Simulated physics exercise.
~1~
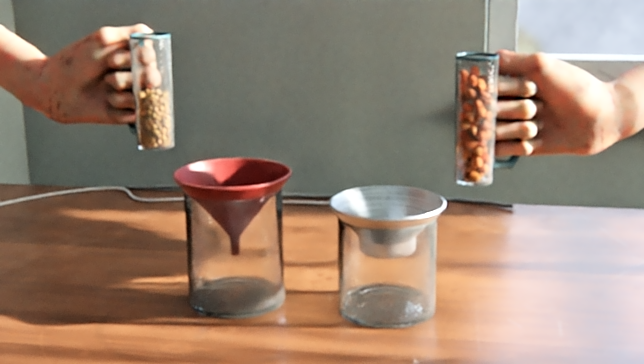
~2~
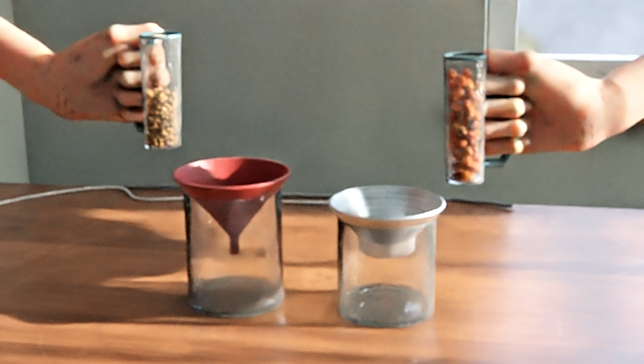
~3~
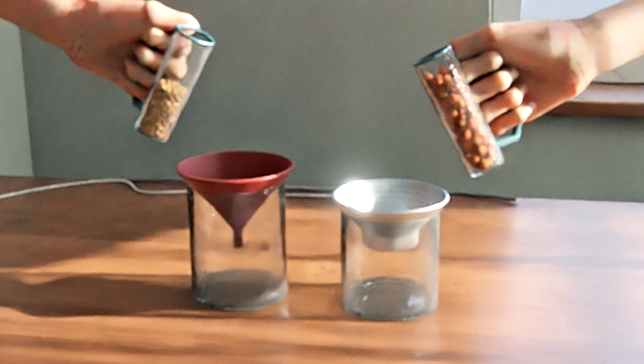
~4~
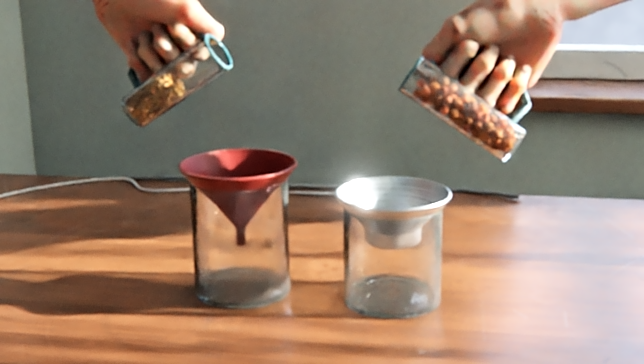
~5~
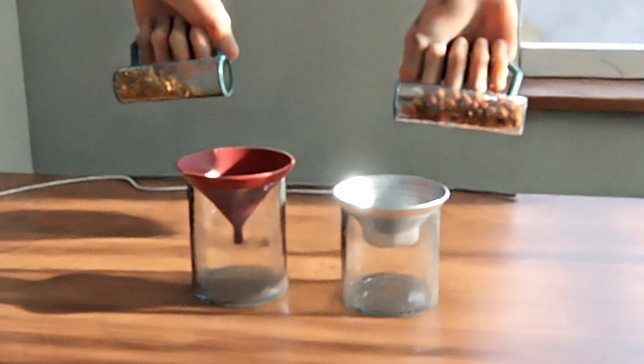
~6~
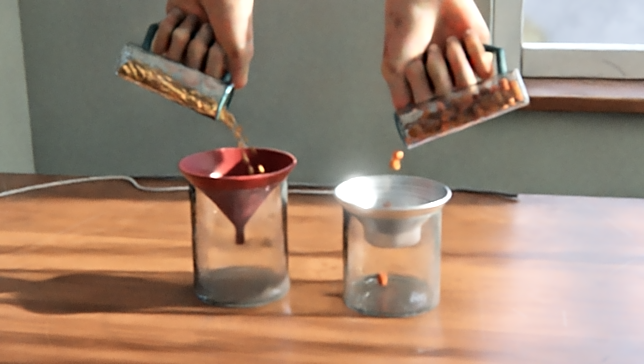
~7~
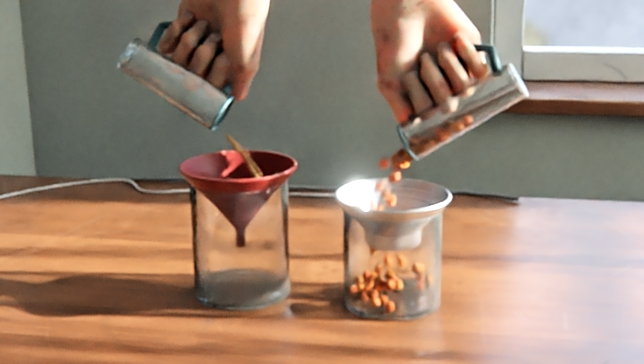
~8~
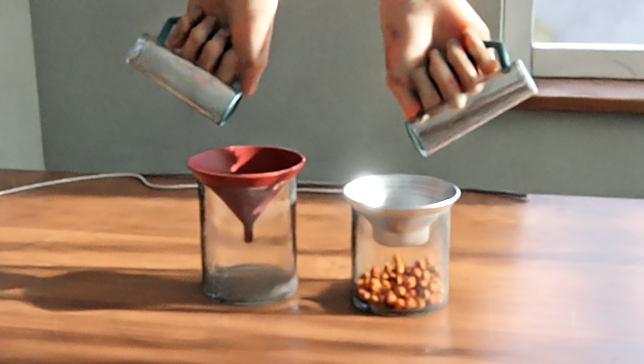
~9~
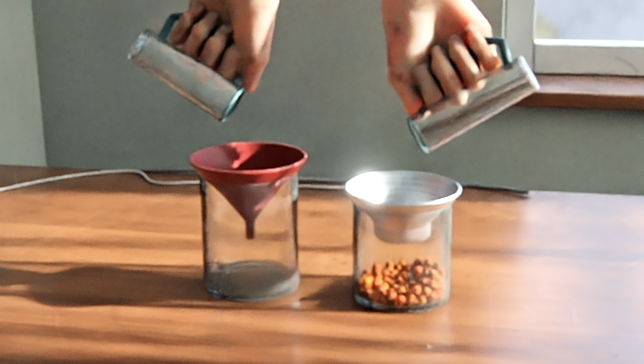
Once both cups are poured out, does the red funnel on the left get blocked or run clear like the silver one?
The red funnel on the left gets blocked, and its jar stays empty. The silver funnel on the right runs clear, and its pieces all end up in the jar.
